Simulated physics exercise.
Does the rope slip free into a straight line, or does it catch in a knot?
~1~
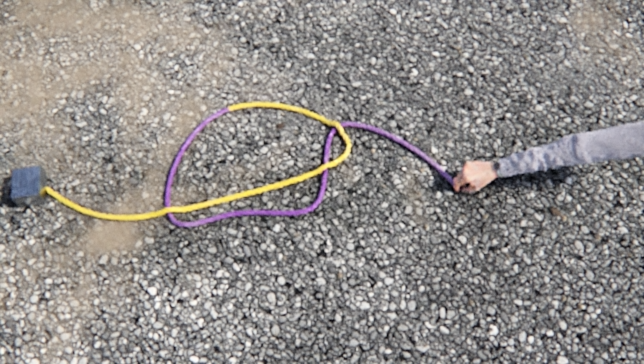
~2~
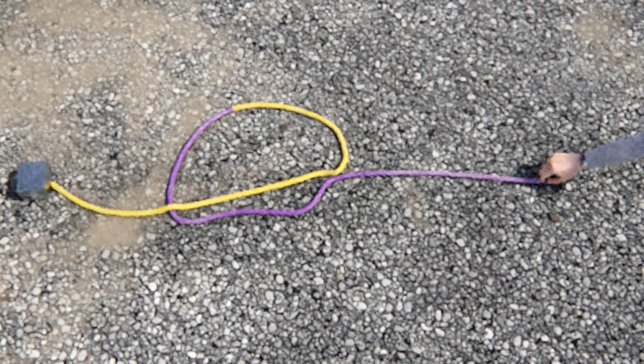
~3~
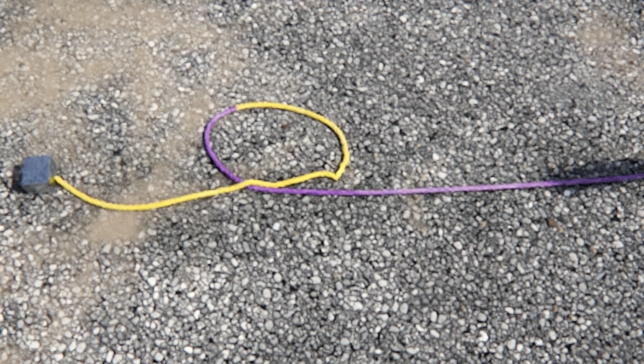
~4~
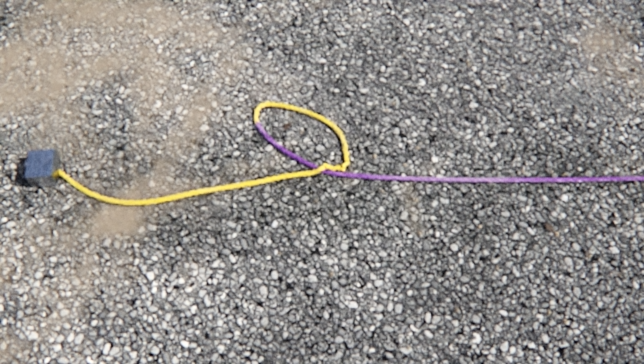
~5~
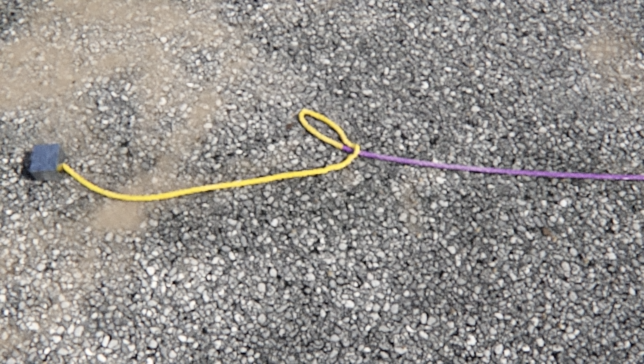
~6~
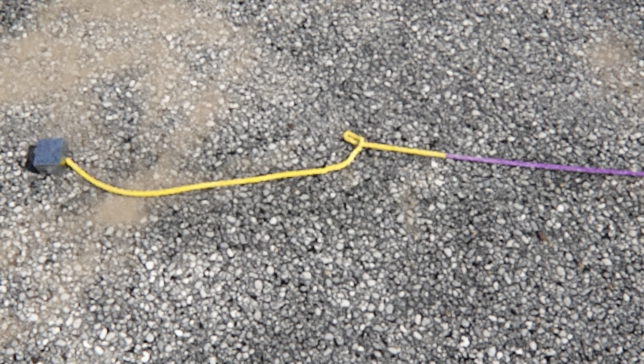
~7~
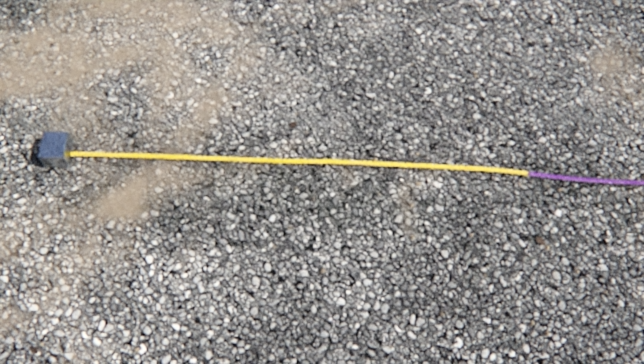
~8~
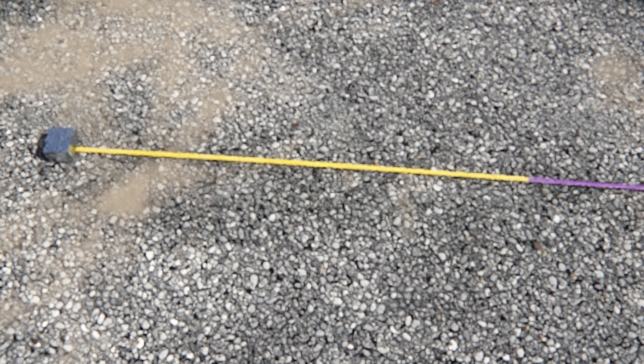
It slips free into a straight line. The loop shrinks as the purple end is drawn to the right, then opens out and leaves no knot.
